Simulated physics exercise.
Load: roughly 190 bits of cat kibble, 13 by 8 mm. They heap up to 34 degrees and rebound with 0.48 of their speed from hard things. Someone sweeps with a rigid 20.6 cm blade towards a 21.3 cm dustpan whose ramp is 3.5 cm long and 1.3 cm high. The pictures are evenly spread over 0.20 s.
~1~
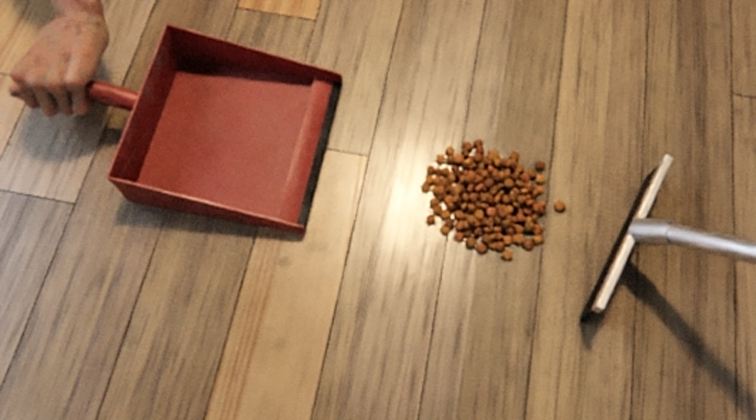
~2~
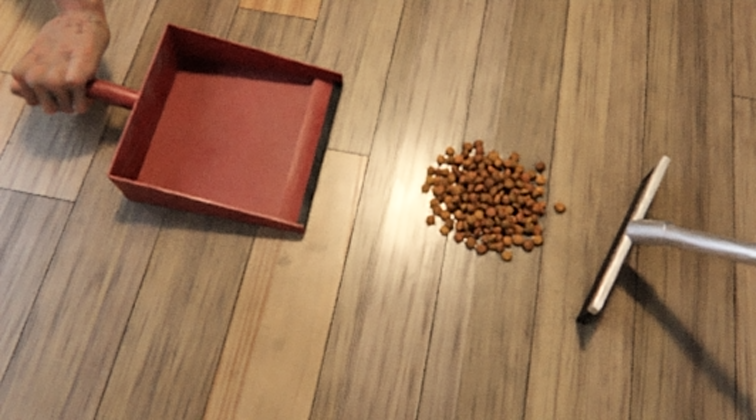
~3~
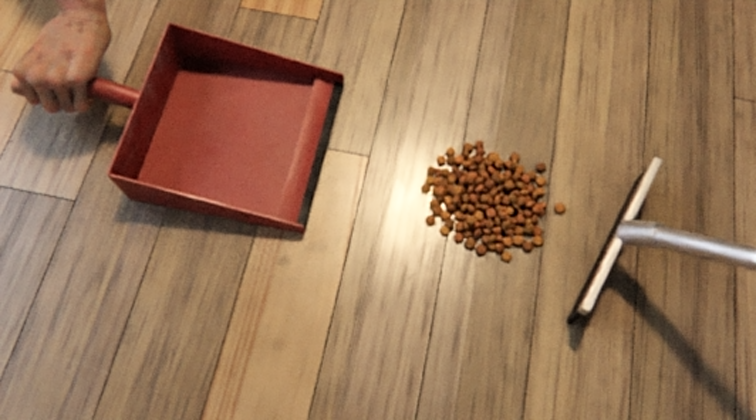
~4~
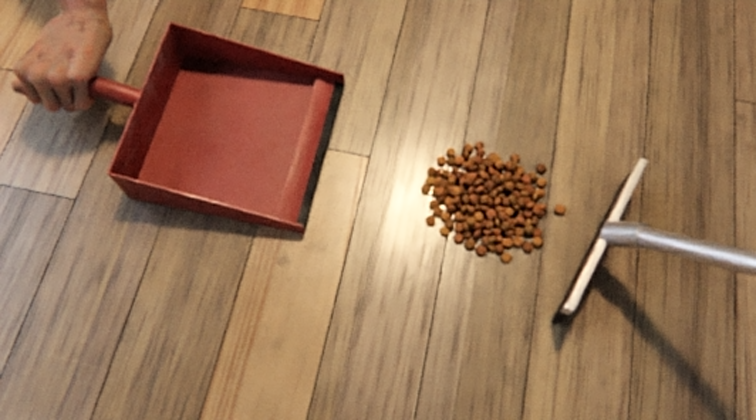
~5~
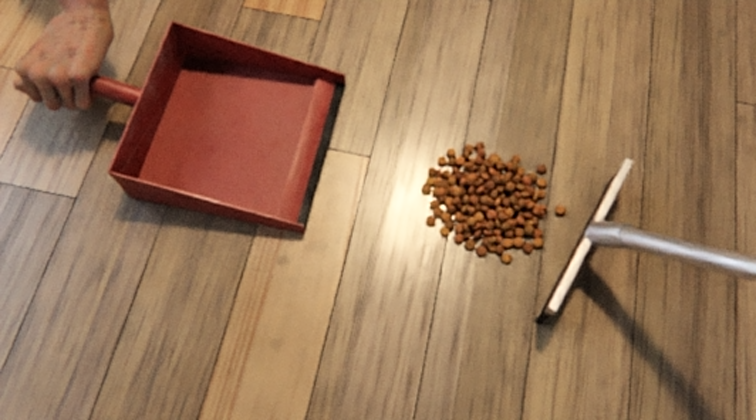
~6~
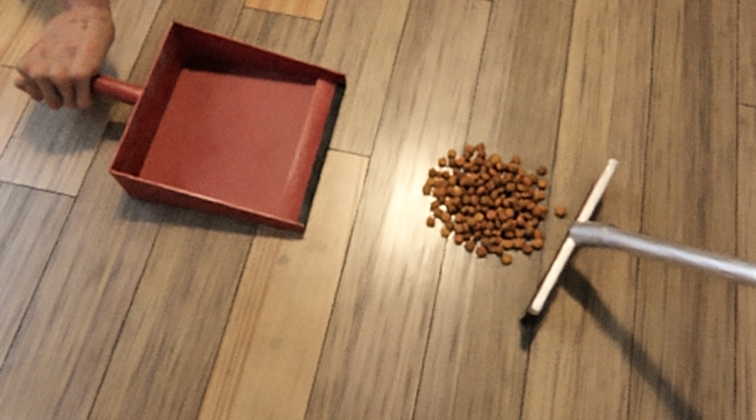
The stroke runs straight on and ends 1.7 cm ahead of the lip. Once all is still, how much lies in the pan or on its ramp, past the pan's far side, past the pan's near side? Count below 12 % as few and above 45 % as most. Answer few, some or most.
Pan few, far side few, near side few.
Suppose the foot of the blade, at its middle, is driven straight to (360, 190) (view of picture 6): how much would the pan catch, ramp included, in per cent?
Some 5 per cent.
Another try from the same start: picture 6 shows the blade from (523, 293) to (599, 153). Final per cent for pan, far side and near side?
Pan 10, far 0, near 0.
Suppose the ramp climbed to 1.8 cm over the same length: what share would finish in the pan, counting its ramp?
In that case some 0 per cent.
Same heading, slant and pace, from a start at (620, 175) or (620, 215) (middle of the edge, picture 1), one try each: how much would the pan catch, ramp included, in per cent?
About 10 and 5 per cent.
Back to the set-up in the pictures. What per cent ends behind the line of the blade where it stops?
About 30 per cent.
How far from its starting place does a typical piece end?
Some 14 cm.
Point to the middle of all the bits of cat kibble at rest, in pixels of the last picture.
Around (367, 170).
Then, 0.27 s after the last picture, middle of the blade 18 cm from the lip; 0 % over the lip, far side 0 %, near side 0 %.
Then, 0.46 s after the last picture, middle of the blade 10 cm from the lip; 0 % over the lip, far side 0 %, near side 5 %.
Then, 0.77 s after the last picture, middle of the blade 5 cm from the lip; 0 % over the lip, far side 0 %, near side 5 %.
In the end, pan 0 %, far side 0 %, near side 5 %, in front of the lip or behind the blade 95 %.
